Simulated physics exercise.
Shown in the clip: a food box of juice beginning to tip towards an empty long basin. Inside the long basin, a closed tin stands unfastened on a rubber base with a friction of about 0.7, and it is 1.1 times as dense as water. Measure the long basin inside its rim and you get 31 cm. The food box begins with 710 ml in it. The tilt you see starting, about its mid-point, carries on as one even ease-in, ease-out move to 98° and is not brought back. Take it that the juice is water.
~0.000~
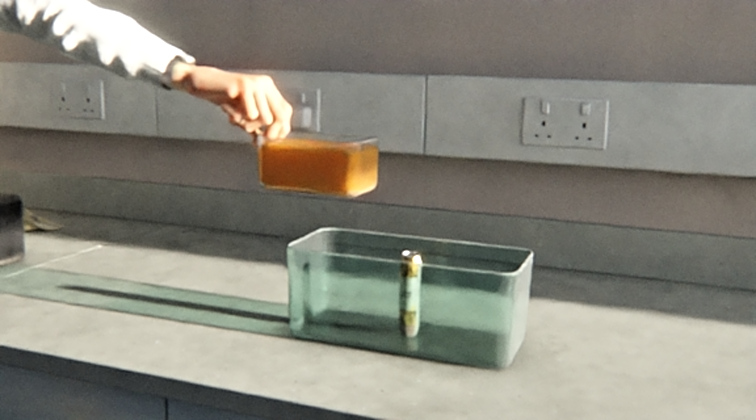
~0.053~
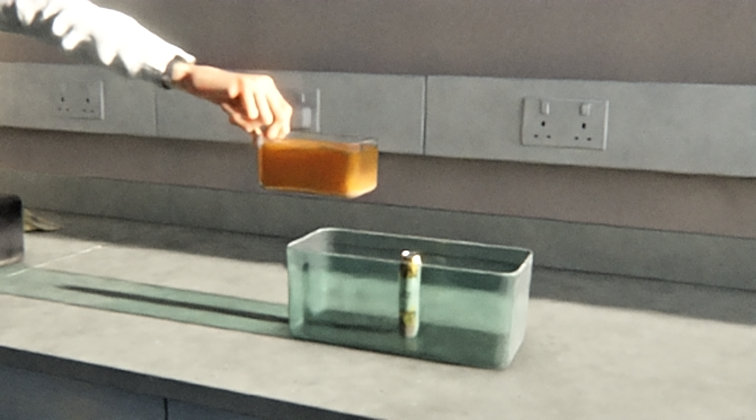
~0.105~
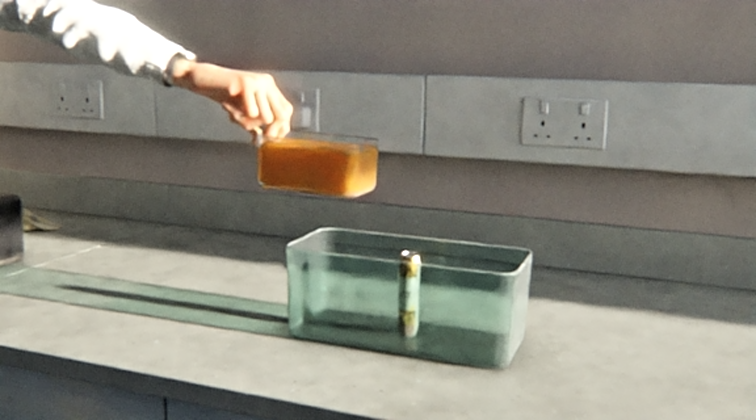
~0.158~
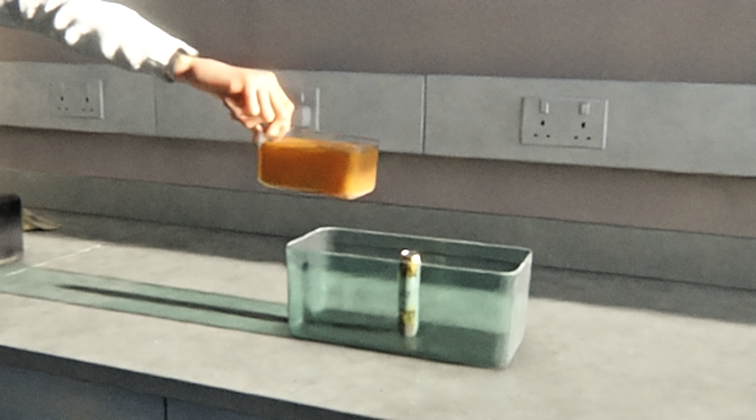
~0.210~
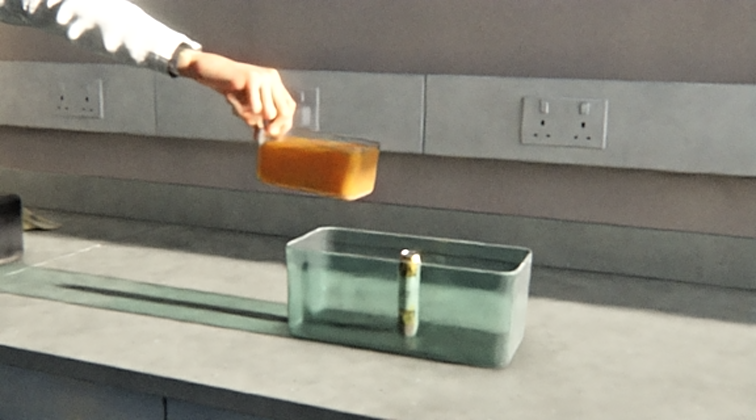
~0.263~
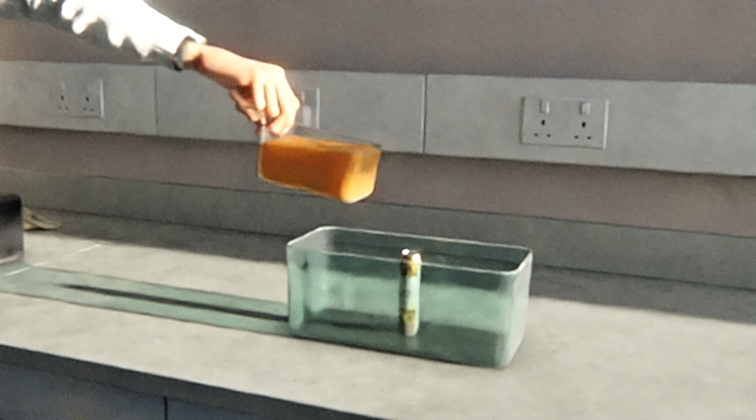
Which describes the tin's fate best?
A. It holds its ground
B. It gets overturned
Option A: It holds its ground.
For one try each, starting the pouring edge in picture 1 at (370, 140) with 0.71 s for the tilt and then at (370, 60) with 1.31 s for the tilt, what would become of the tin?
Try 1: Tipped over; try 2: Still standing.
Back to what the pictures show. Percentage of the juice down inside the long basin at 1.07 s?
Near 84 in a hundred.
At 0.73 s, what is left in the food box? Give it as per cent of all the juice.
I'd put it near 50 percent.
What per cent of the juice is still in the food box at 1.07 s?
Remaining share: Approx. 12 %.
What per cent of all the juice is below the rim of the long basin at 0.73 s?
At that time the basin holds about 22 per cent of the liquid.
After 0.73 s the tilt is 57° and 50 per cent is still to pour; the tin stands where it began.
After 1.07 s the tilt is 90° and 12 per cent is still to pour; the tin stands where it began.
After 1.42 s the tilt is 98° and 2 per cent is still to pour; the tin stands where it began.
After 1.81 s the tilt is 98° and 0 per cent is still to pour; the tin stands where it began.
In the end the tin stands where it began.
